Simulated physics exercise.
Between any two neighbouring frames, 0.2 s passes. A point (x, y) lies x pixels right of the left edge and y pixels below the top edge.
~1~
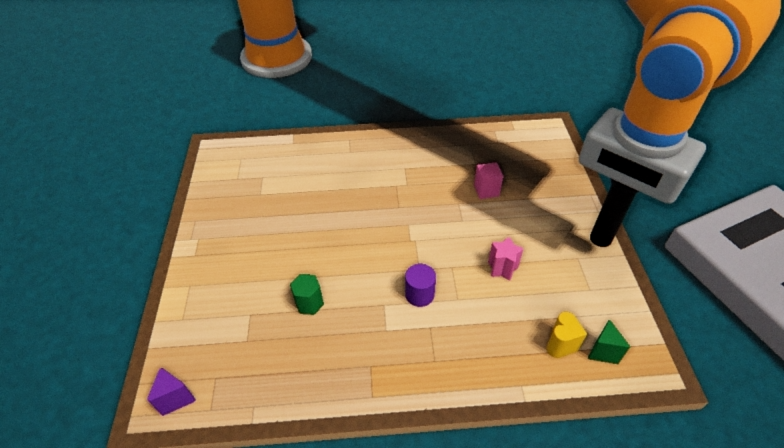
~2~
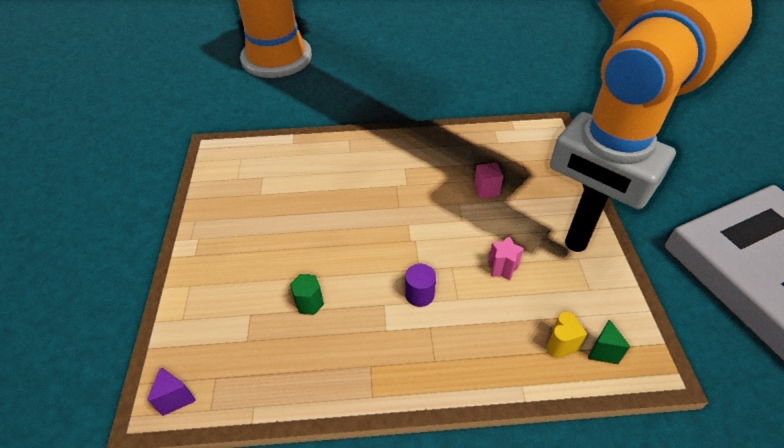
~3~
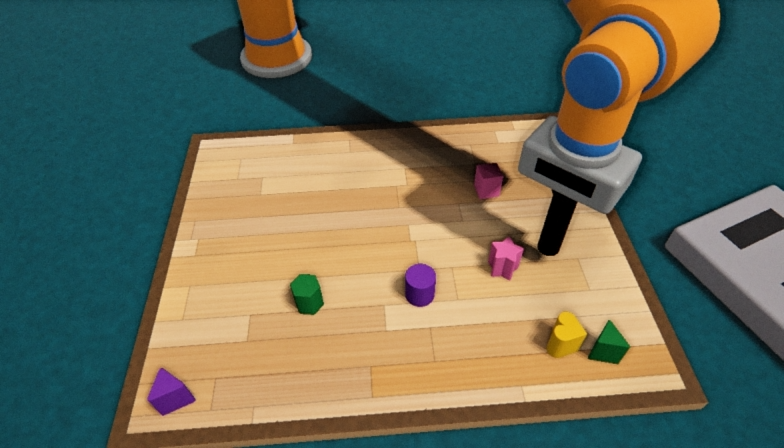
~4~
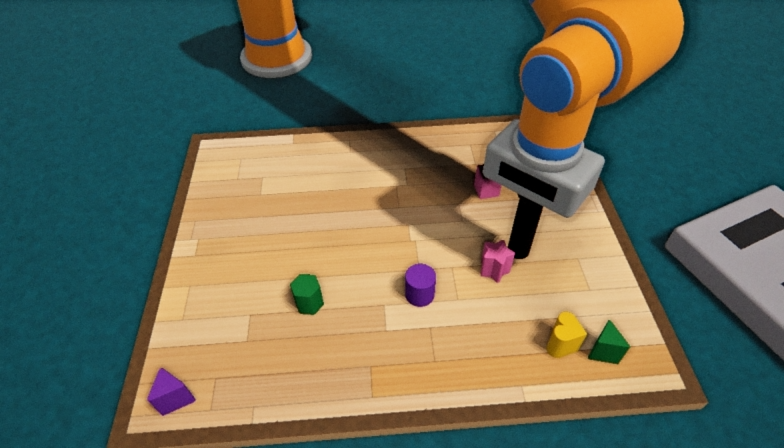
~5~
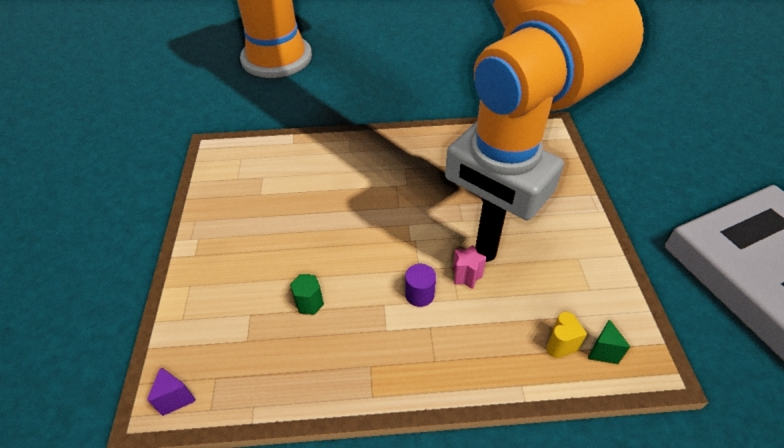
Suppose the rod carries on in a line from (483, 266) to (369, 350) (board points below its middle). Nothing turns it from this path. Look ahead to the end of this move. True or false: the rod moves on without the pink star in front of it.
That statement is not accurate.
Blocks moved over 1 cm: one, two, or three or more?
Two blocks, no more.
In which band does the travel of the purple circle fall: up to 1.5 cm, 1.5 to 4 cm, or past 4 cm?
My prediction: Over 4 cm.
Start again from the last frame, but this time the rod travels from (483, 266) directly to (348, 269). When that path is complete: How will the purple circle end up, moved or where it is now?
Shifted out of place.
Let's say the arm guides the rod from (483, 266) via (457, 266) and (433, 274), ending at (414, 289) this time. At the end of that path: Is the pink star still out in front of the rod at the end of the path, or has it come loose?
It is driven along in front.
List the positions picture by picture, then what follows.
In the first picture, tip of the rod (601, 239), middles of tops, purple circle (421, 275), pink star (507, 249).
In the second picture, rod (576, 244), nothing pushed.
In the third picture, rod (548, 248), nothing pushed.
In the fourth picture, rod (518, 251), pink star (498, 251).
In the fifth picture, rod (485, 253), purple circle (421, 275), pink star (470, 257).
On the path given first. One third of the way, rod (449, 280); purple circle (402, 282); pink star (432, 284).
Two thirds of the way, rod (409, 309); purple circle (366, 294); pink star (389, 314).
At the end, rod (368, 339); purple circle (366, 294); pink star (345, 345).
